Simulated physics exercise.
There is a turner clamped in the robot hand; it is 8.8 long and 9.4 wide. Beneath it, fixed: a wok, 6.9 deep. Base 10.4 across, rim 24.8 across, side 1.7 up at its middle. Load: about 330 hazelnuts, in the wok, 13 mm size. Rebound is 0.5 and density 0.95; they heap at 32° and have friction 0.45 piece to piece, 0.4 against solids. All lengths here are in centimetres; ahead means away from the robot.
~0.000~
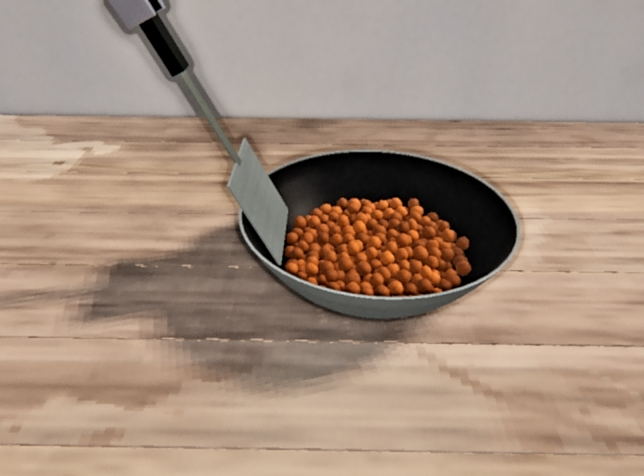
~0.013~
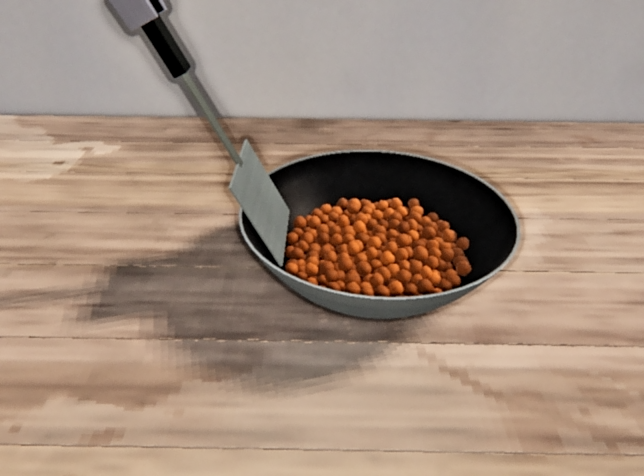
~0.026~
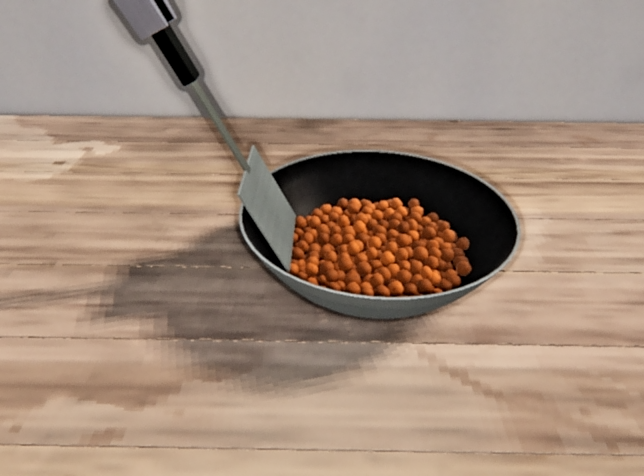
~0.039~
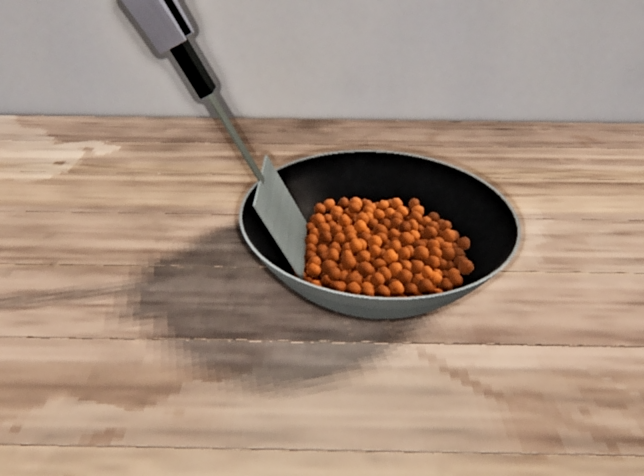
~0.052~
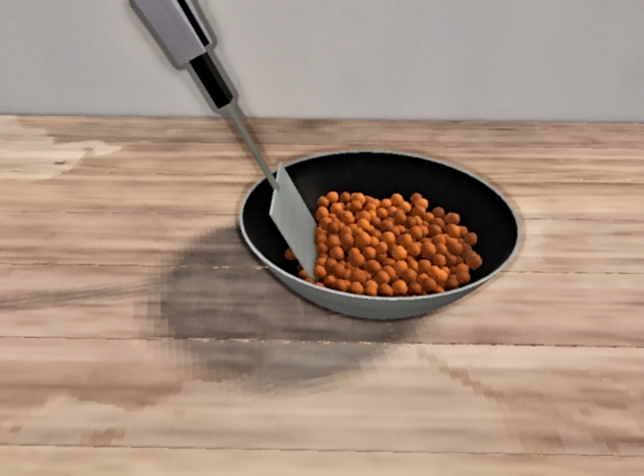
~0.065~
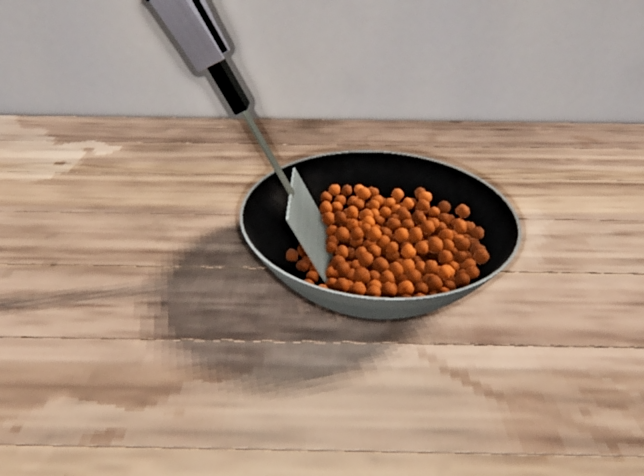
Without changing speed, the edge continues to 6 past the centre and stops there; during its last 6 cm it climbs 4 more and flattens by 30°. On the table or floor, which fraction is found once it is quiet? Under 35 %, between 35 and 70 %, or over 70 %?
Under 35 %.
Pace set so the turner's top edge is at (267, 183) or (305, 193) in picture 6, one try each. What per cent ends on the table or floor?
Roughly 5 per cent, then roughly 35 per cent.
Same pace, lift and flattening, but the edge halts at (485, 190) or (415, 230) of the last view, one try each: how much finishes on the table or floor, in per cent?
First try roughly 50 percent, second roughly 0 percent.
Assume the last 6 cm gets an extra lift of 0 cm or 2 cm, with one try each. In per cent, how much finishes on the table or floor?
It works out to some 10 per cent for the first setting and some 25 per cent for the second.
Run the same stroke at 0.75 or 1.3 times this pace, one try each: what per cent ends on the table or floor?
Some 5 and 35 per cent.
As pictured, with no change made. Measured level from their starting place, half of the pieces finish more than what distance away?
The answer is about 5 cm.
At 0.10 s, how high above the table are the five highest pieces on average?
They are some 7 cm up.
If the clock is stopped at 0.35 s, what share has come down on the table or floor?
About 10 per cent.
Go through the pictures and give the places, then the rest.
Turner top edge at (237, 160), sloping 64°; upper third of the load around (376, 242), from x 290 to 465, top at y 205; 326 in the wok, in the first picture.
Turner top edge at (238, 161), sloping 64°; upper third of the load around (377, 242), from x 290 to 465, top at y 205, in the second picture.
Turner top edge at (246, 168), sloping 64°; upper third of the load around (377, 242), from x 290 to 465, top at y 205, in the third picture.
Turner top edge at (260, 178), sloping 64°; upper third of the load around (381, 239), from x 290 to 465, top at y 205, in the fourth picture.
Turner top edge at (276, 186), sloping 64°; upper third of the load around (386, 235), from x 290 to 475, top at y 200, in the fifth picture.
Turner top edge at (291, 191), sloping 64°; upper third of the load around (400, 234), from x 290 to 480, top at y 190; 326 in the wok, in the sixth picture.
After 0.10 s, sloping 64°, highest piece 7 above the table; 326 in the wok.
After 0.13 s, sloping 52°, highest piece 8 above the table; 326 in the wok.
After 0.35 s, sloping 34°, highest piece 16 above the table; 256 in the wok, 26 on the table or floor, 44 on the blade or in flight.
After 1.40 s, sloping 34°, highest piece 6 above the table; 254 in the wok, 72 on the table or floor.
At rest, 254 in the wok, 72 on the table or floor. That is 22 % on the table or floor.
